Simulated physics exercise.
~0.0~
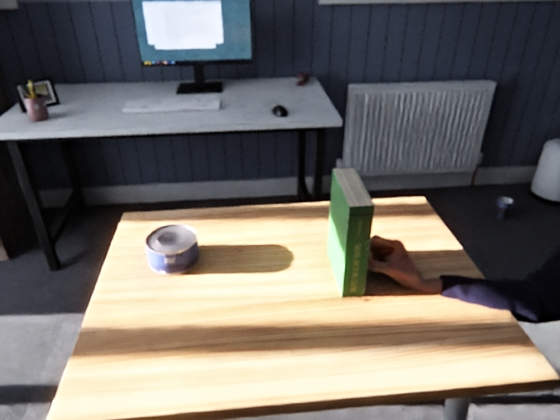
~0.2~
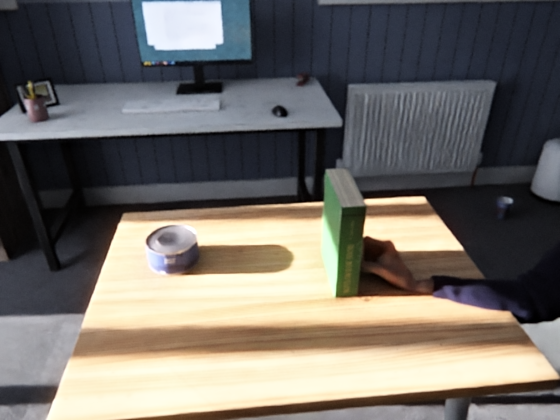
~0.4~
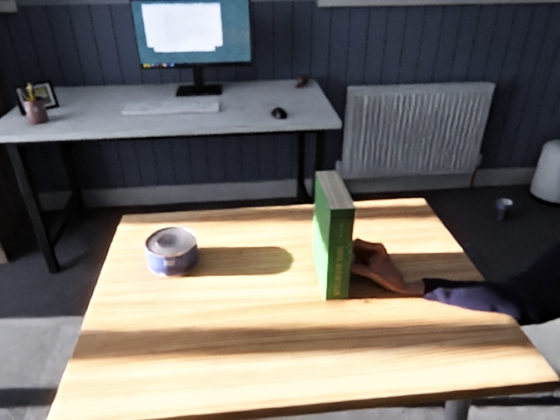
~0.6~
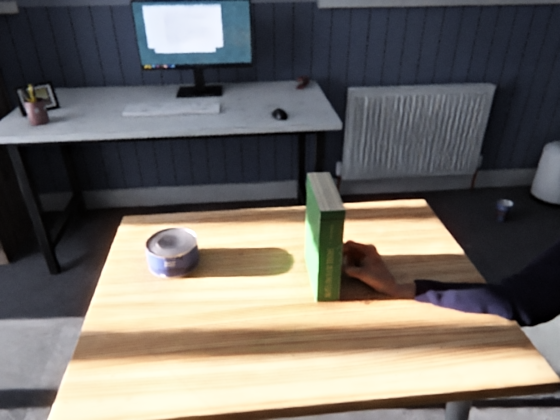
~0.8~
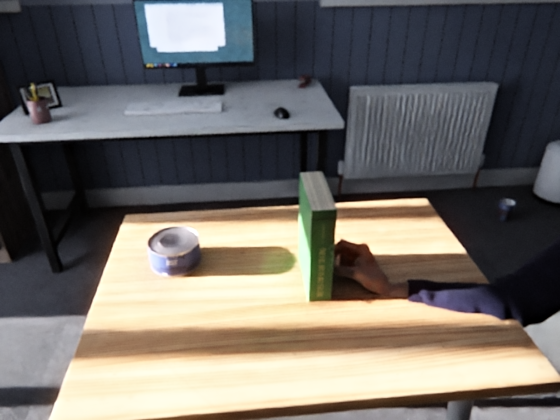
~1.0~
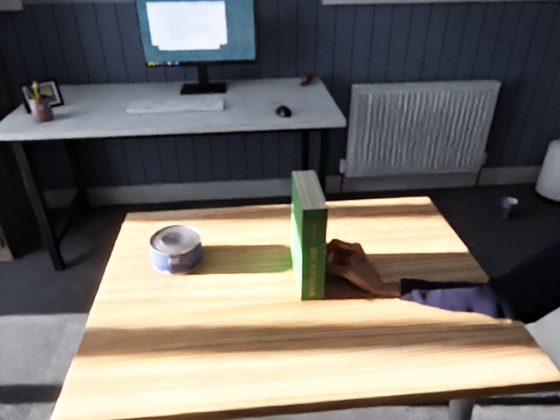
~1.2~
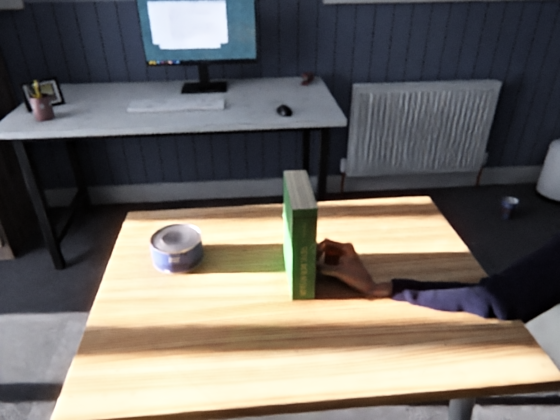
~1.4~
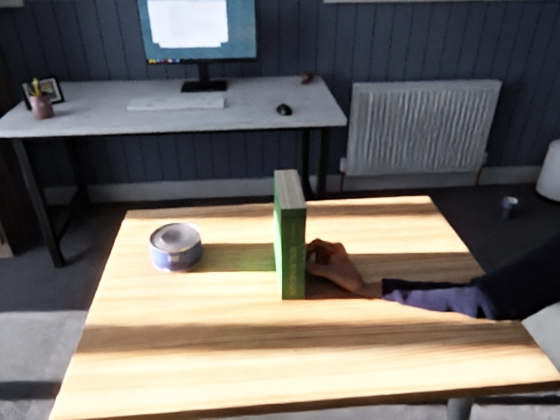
A hand reached in from the right and slowly pushed an upright green book leftward across a sunlit wooden table toward a small round blue tub, and at the end the book was still standing, short of the tub, which had stayed put.
